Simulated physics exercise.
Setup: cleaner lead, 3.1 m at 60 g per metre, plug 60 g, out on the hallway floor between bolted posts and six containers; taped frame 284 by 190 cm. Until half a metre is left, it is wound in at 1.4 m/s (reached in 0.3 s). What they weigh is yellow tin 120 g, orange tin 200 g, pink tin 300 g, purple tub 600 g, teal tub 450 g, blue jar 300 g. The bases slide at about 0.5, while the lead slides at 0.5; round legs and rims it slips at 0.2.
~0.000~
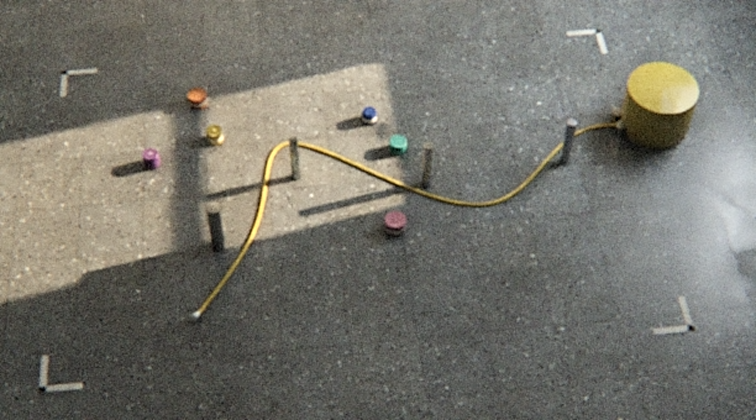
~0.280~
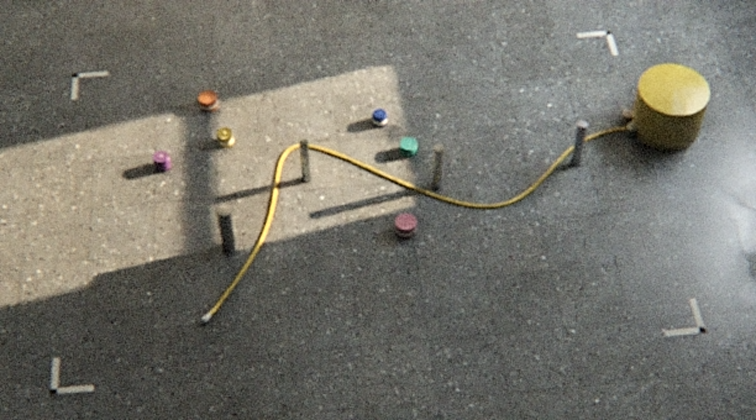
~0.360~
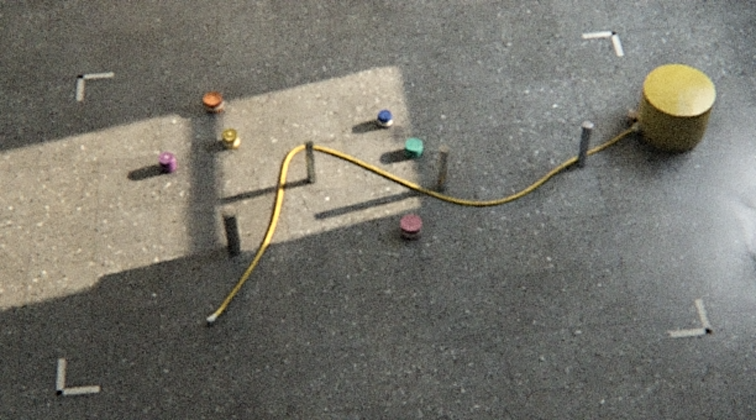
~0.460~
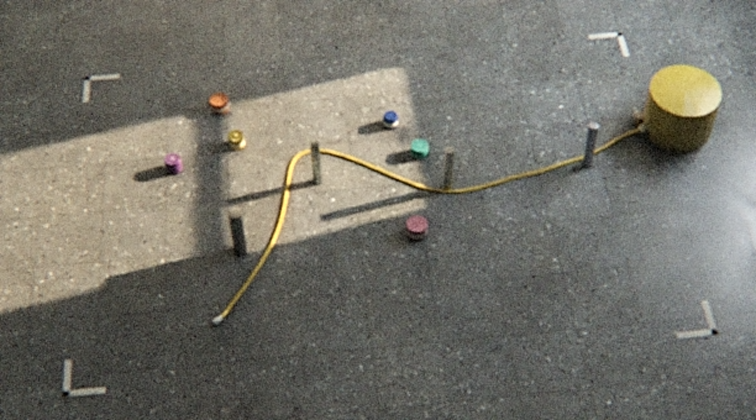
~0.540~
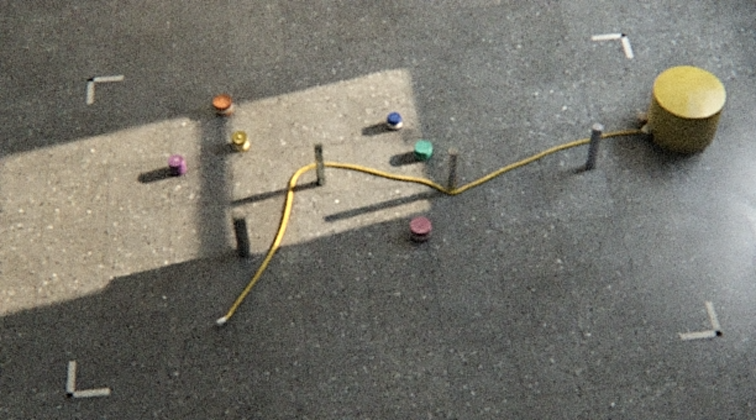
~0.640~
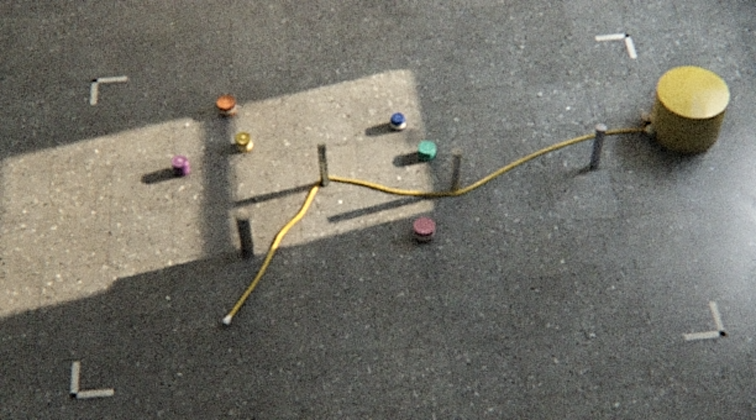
A yellow drum sits at right as its yellow cord draws tighter around dark posts.
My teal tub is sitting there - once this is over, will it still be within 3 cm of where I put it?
Yes, it stays there.
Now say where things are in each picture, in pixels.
The first frame shows teal tub (398, 141); posts (428, 146) (293, 139) (213, 208) (572, 122); lead runs through (575, 135) (495, 203) (372, 172) (269, 164) (237, 263).
In the second frame, lead runs through (588, 139) (383, 175) (247, 265).
In the third frame, lead runs through (608, 145) (388, 176) (252, 266).
In the fourth frame, lead runs through (627, 135) (398, 178) (258, 267).
In the fifth frame, lead runs through (650, 131) (425, 182) (262, 269).
The sixth frame shows teal tub (427, 147); lead runs through (564, 144) (455, 194) (327, 178) (265, 266).
At 1.1 s, plug at (304, 201); nothing else has moved.
At 1.5 s, plug at (420, 159); nothing else has moved.
At 2.0 s, plug at (551, 203); nothing else has moved.
At 2.4 s, plug at (566, 148); nothing else has moved.
At 3.2 s, plug at (563, 128); teal tub 1 cm off its start at (429, 147).
